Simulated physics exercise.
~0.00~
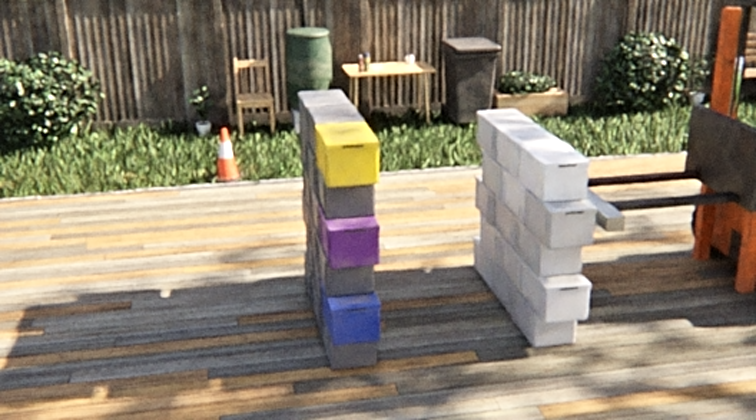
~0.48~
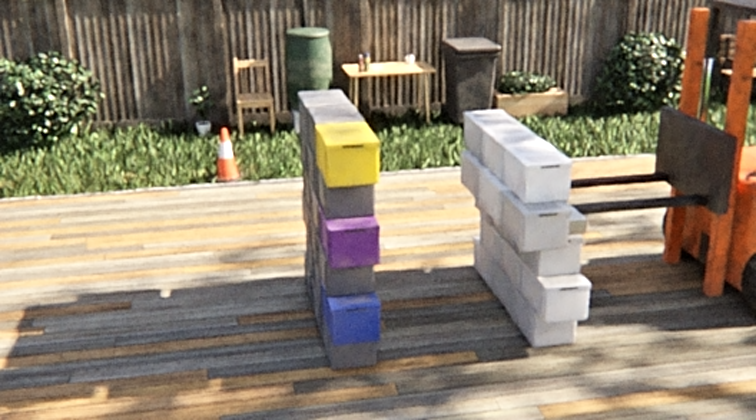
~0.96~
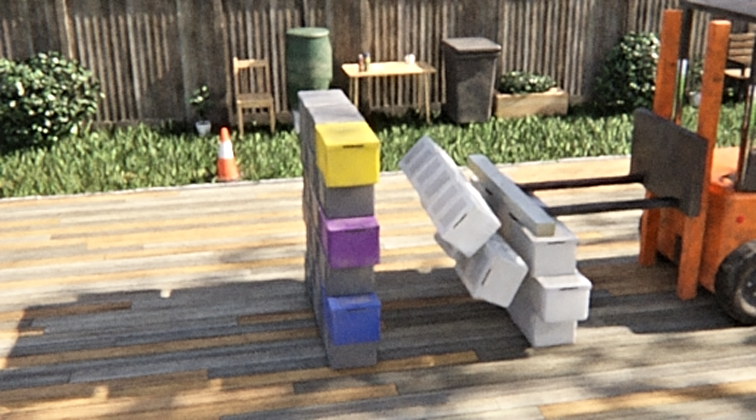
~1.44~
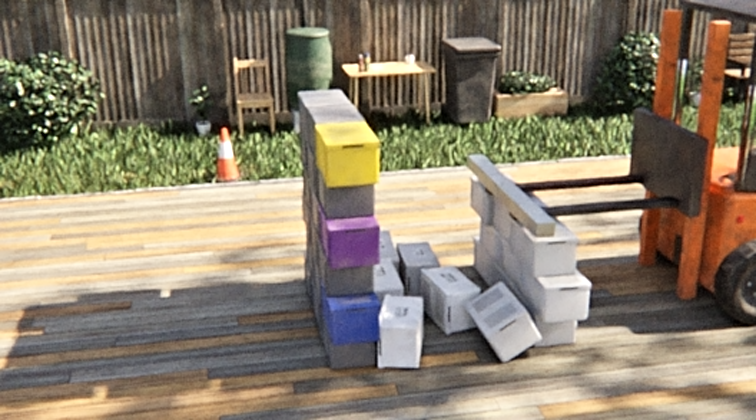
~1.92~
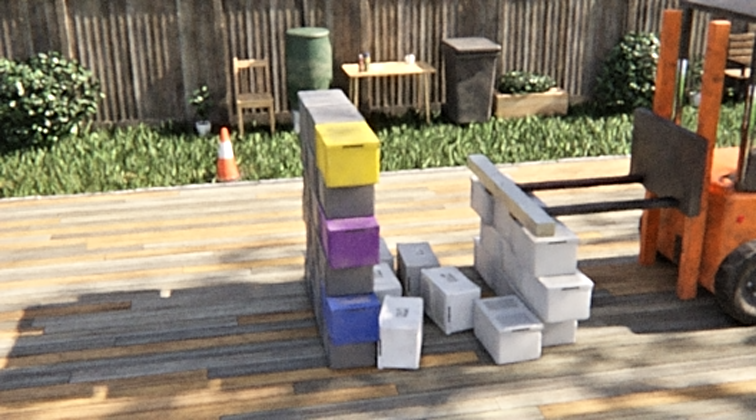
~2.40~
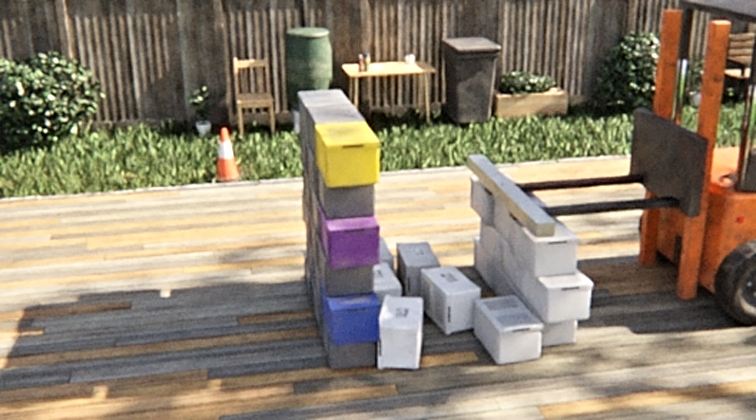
We see an orange forklift push a beam leftward into a wall of pale lidded totes, toppling its upper rows toward a second wall, where they tumble to the deck between the two; the second wall, with its yellow, purple and blue totes, stays standing.
